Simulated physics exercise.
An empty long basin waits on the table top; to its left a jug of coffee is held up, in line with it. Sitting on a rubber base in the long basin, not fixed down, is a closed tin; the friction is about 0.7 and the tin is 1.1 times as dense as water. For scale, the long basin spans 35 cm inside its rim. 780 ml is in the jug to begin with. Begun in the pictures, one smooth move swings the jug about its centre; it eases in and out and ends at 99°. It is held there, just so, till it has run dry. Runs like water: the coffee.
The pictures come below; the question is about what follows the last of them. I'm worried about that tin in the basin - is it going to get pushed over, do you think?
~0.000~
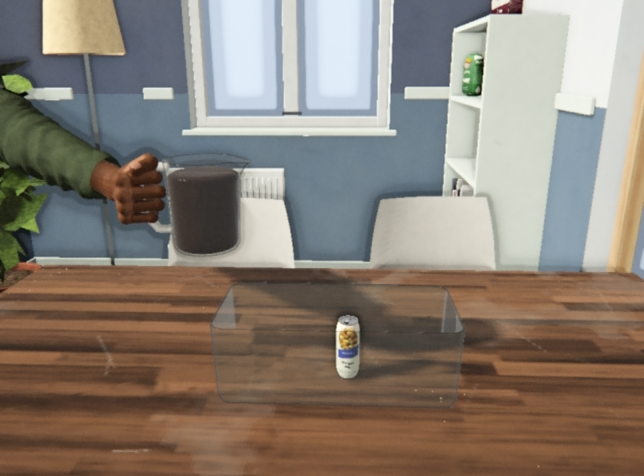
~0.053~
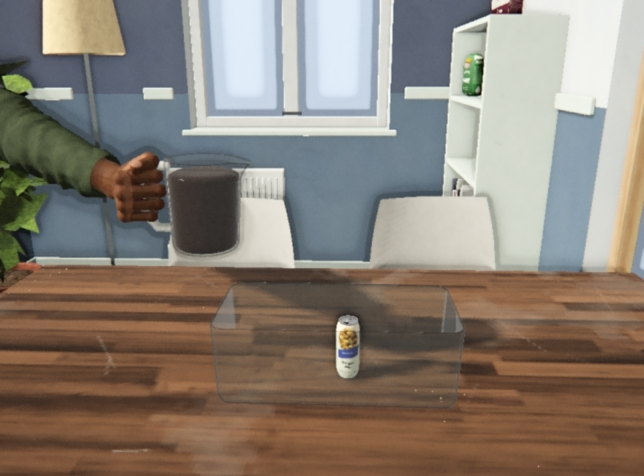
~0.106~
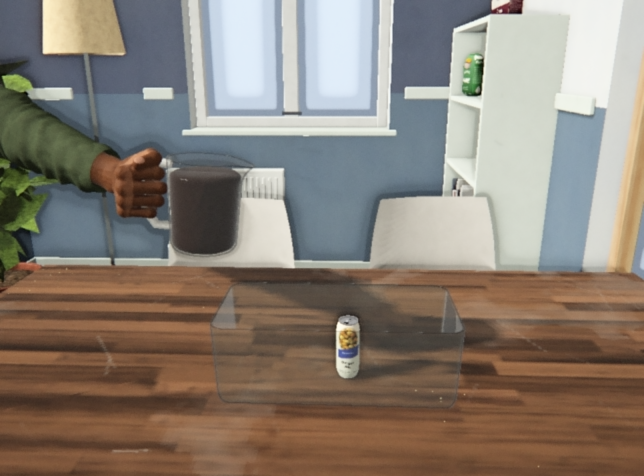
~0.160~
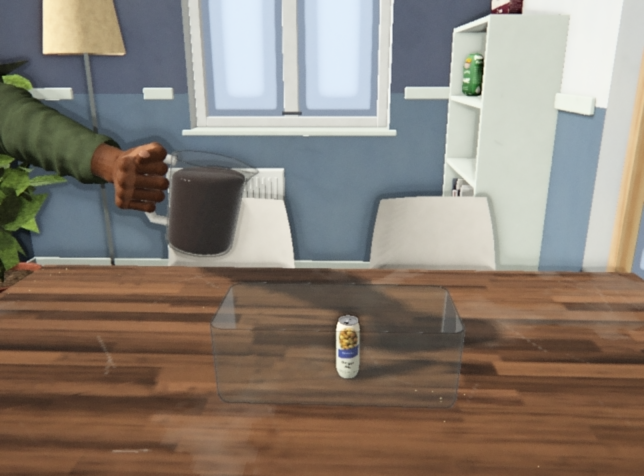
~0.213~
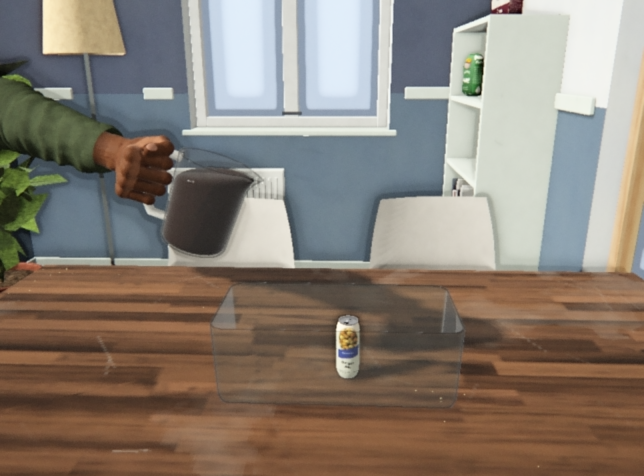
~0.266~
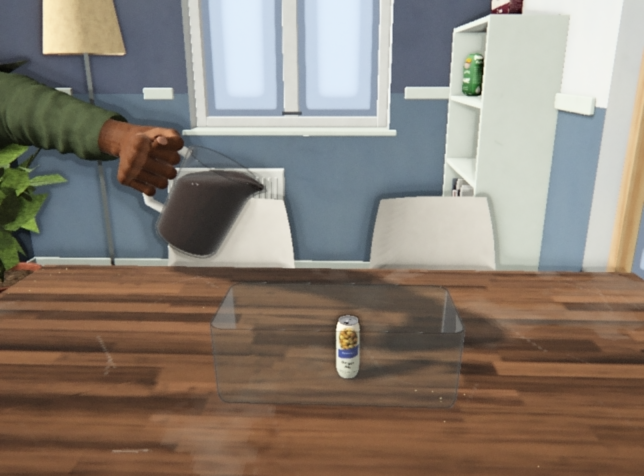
No, it should stay put on its base.
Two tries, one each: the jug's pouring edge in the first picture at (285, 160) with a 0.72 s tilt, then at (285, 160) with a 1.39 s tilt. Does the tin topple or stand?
In the first try it comes down; in the second it comes down.
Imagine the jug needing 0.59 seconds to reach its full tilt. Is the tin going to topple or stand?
Then the tin does not tip.
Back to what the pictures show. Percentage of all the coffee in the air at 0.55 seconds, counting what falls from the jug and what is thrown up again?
Estimate: About 24 % of all of it.
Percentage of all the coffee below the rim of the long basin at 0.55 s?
I'd put it near 10 percent.
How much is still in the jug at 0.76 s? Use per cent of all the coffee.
24 per cent or thereabouts.
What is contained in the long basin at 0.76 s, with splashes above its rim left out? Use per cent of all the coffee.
Some 56 percent of the total.
After 0.55 s the tilt is 86° and 67 per cent is still to pour; the tin stands where it began.
After 0.76 s the tilt is 99° and 24 per cent is still to pour; the tin stands where it began.
After 0.98 s the tilt is 99° and 6 per cent is still to pour; the tin stands where it began.
After 1.22 s the tilt is 99° and 1 per cent is still to pour; the tin stands where it began.
In the end the tin stands where it began.
